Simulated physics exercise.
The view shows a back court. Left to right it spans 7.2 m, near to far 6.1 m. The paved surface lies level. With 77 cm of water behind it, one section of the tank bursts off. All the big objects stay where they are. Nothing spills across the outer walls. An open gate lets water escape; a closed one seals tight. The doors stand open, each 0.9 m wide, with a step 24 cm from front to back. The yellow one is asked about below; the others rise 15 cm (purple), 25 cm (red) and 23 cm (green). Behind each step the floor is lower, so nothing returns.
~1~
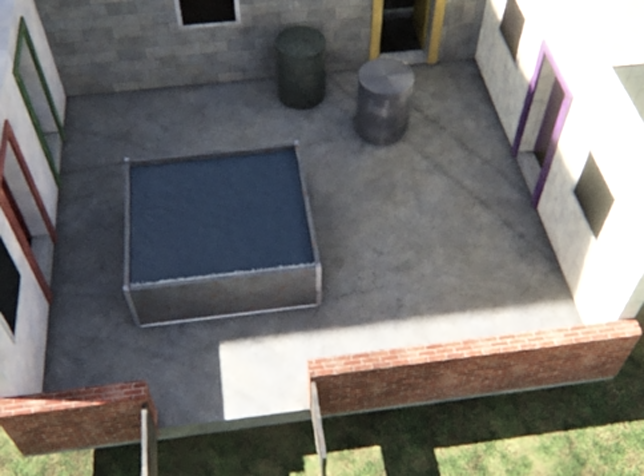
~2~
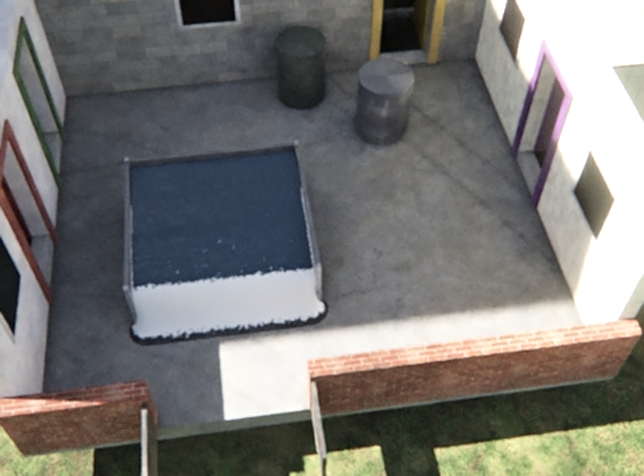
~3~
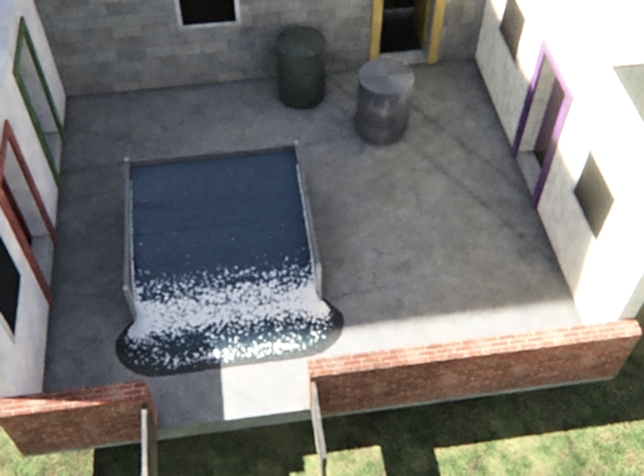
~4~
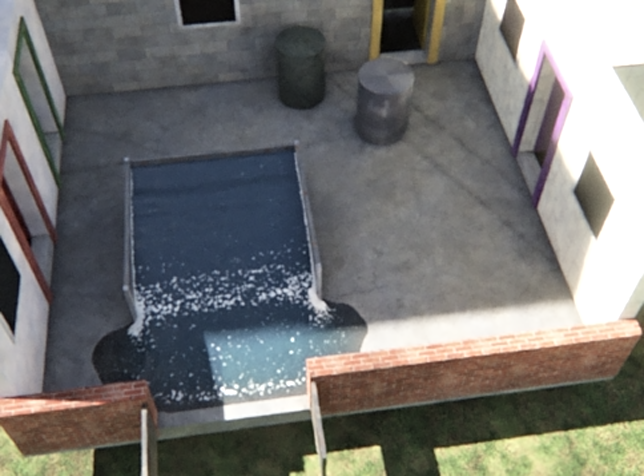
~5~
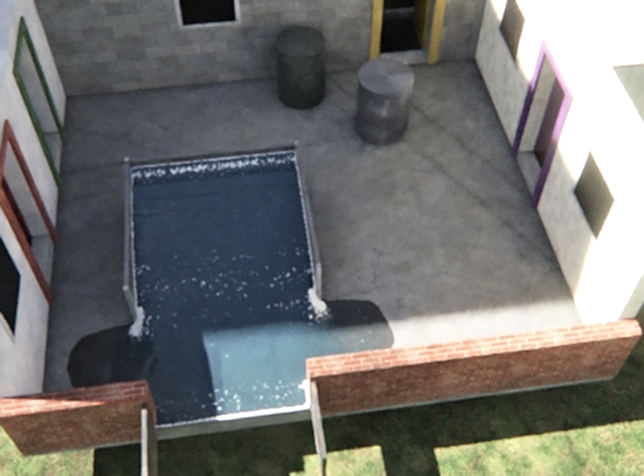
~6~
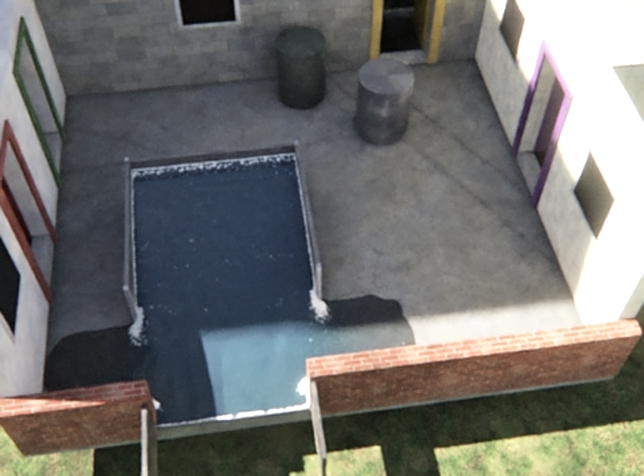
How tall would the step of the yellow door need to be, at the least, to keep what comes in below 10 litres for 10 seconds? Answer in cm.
Close to 5.5 cm is just enough.
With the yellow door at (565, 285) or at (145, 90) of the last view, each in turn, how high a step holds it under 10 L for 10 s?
About 14.5 and 7.5 cm.
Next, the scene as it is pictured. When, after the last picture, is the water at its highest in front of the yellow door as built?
Near 6.0 s.
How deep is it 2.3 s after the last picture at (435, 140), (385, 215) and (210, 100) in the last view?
In that order: 0, 0 and 0 cm.
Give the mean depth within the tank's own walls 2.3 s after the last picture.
Roughly 16 cm on average.
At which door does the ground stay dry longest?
The yellow one.
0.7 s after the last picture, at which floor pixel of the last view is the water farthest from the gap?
Around (545, 360).
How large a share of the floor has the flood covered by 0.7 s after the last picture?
About 20 per cent.
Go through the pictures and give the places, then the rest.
In the first picture, still water, 77 cm deep, in the tank at (218, 215); the yellow door at (407, 18) is dry.
In the second picture, the gap is at (228, 302), the front 0.3 m out at (143, 338); the back of the tank holds 77 cm.
In the third picture, the gap is at (228, 303), the front 0.7 m out at (148, 369); the back of the tank holds 77 cm.
In the fourth picture, the front is at a hidden place, 1.3 m from the gap at (228, 304); 3.7 m2 of floor is wet, 76 cm left at the back.
In the fifth picture, the gap is at (228, 305), the front 1.6 m out at a hidden place; the back of the tank holds 68 cm.
In the sixth picture, water pours out at (228, 304) and has run 1.7 m, to a hidden place; about 12 cm deep outside, 64 cm at the back; 5.2 m in a straight line remain to the yellow door at (407, 18).
Then, 0.7 s after the last picture water covers 20 % of the floor, deepest (42 cm) near (40, 426); it has not reached the yellow door.
Then, 2.3 s after the last picture water covers 45 % of the floor, deepest (25 cm) near (40, 426); it has not reached the yellow door.
Then, 9.3 s after the last picture water covers 95 % of the floor, deepest (8 cm) near (301, 155); 5 cm at the yellow door, 0 litres in over its 10 cm step.
At the yellow door as built, the water peaked near 9 cm, 6.1 s after the last picture.
Run again over the same 10 s with other heights there, 15 litres in over 5 cm, 7 litres over 6 cm. The limit of 10 litres is kept from about 5.5 cm up.
